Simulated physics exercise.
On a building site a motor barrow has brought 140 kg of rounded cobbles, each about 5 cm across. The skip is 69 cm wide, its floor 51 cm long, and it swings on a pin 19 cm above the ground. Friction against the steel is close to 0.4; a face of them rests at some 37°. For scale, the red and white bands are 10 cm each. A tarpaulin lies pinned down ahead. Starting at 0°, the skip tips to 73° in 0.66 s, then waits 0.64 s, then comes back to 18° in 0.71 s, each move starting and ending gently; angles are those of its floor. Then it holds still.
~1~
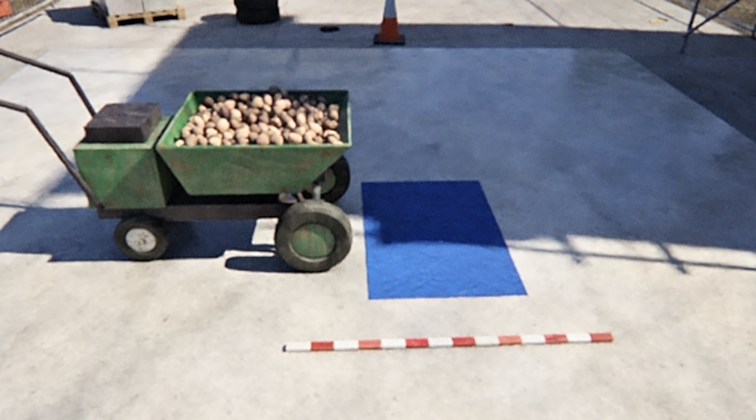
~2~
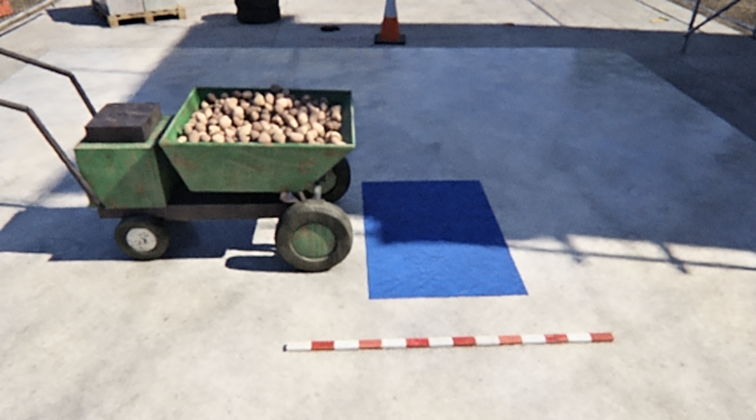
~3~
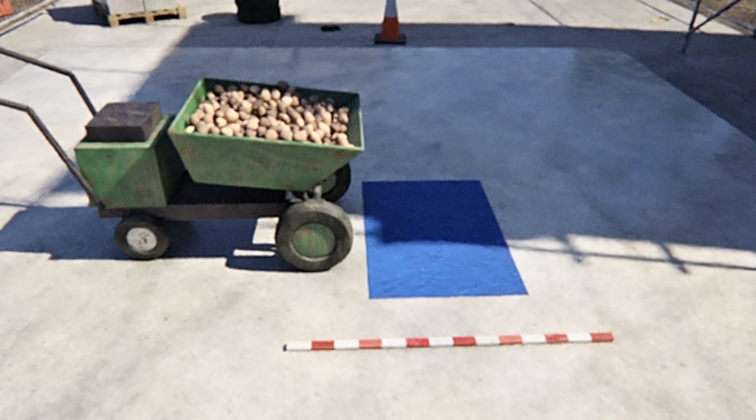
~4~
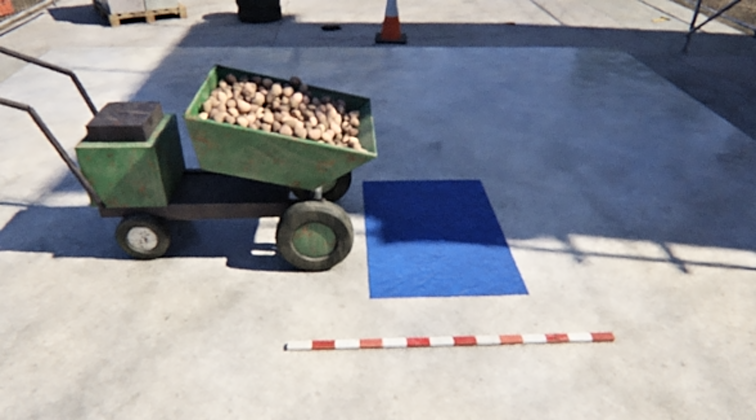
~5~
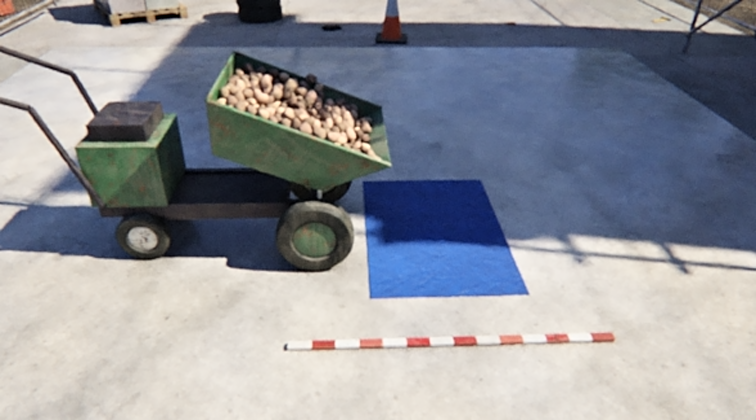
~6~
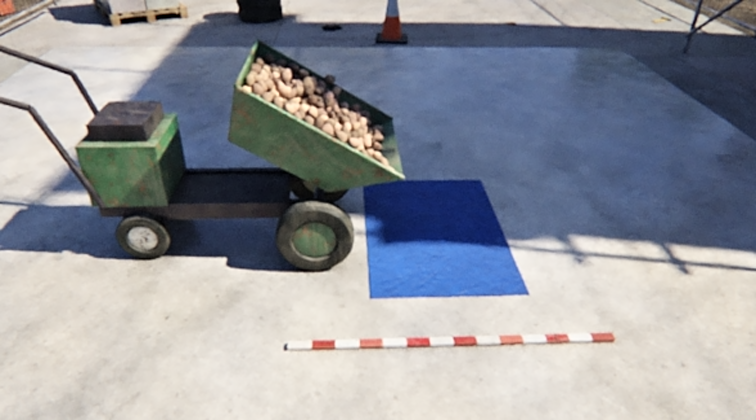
The video shows a green motor barrow loaded with rounded cobbles on a concrete surface, its skip tilting steadily forward to the right, rear end rising and lip lowering toward a blue tarpaulin while the wheels stay still.
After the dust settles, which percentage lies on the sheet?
Close to 60 in a hundred.
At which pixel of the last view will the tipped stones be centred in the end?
Around (481, 226).
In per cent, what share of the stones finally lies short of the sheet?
Some 0 per cent of the load.
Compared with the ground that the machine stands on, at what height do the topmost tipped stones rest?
About 18 cm above it.
A little later the floor is at 62°; 100 % in the skip; the foremost stones are at (418, 185).
Then the floor is at 73°; 58 % in the skip, 42 % on the sheet; the foremost stones are at (503, 249).
Later still the floor is at 18°; 0 % in the skip, 58 % on the sheet, 42 % off the sheet elsewhere; the foremost stones are past the picture's edge.
In the end the floor is at 18°; 0 % in the skip, 58 % on the sheet, 42 % off the sheet elsewhere; the foremost stones are past the picture's edge.
